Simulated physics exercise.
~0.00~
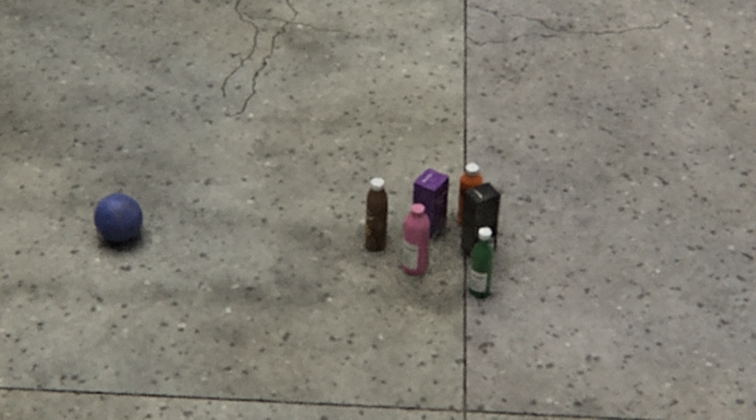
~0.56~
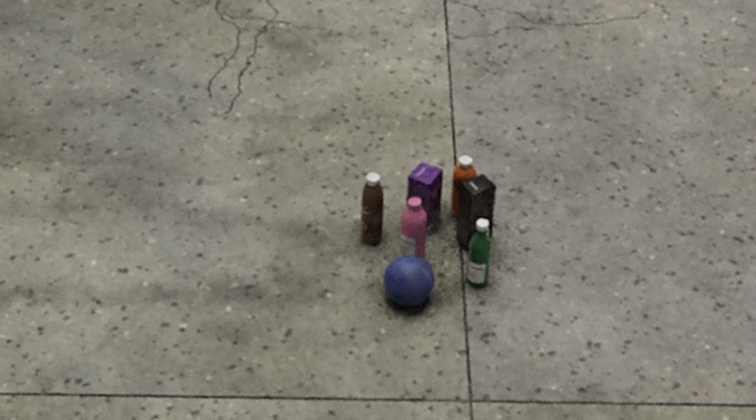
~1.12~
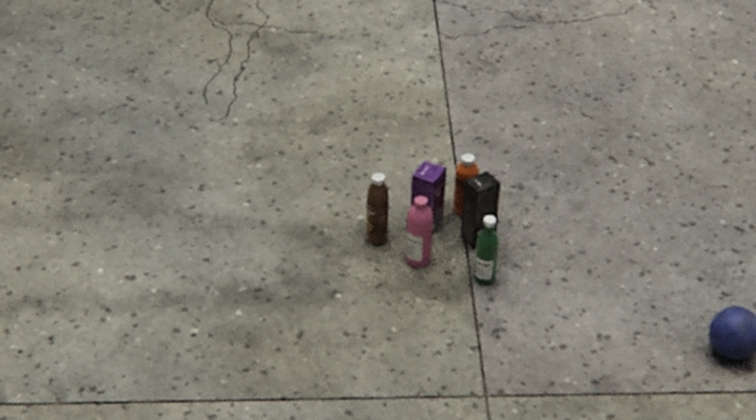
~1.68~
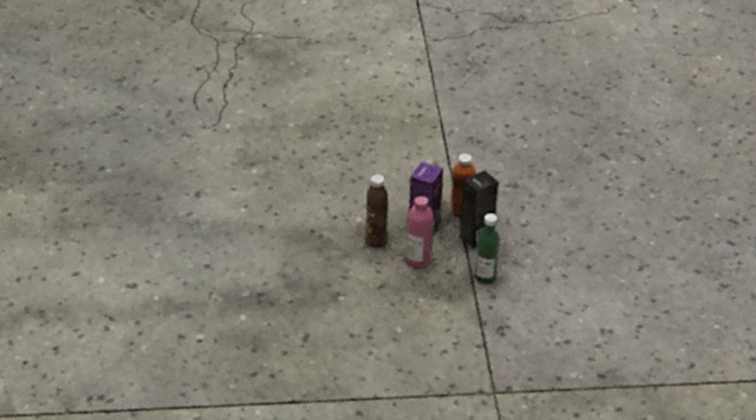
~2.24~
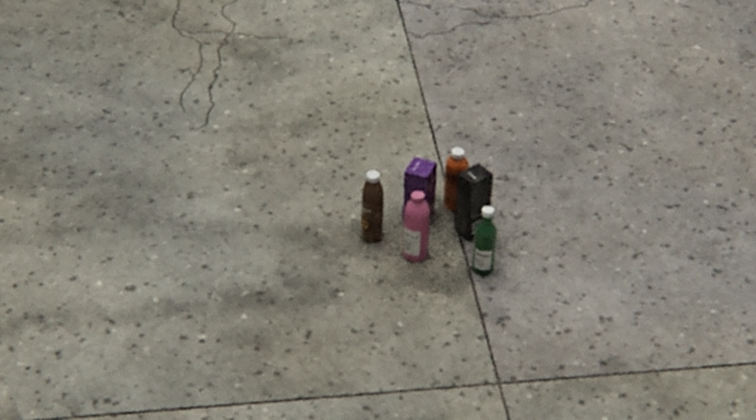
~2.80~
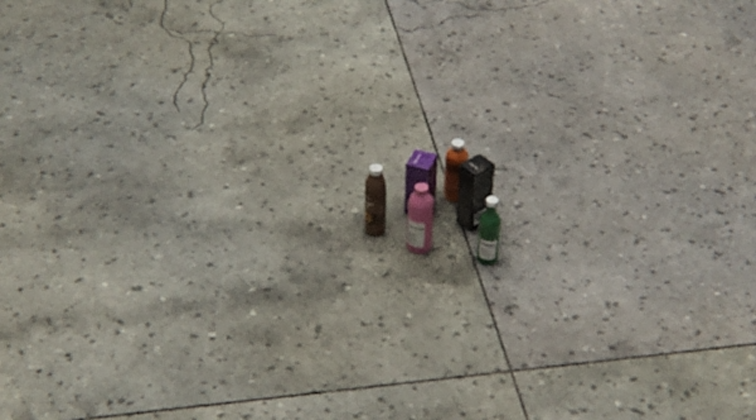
Blue ball rolling rightward across a speckled concrete floor, passing in front of clustered bottles and cartons and leaving them all standing.
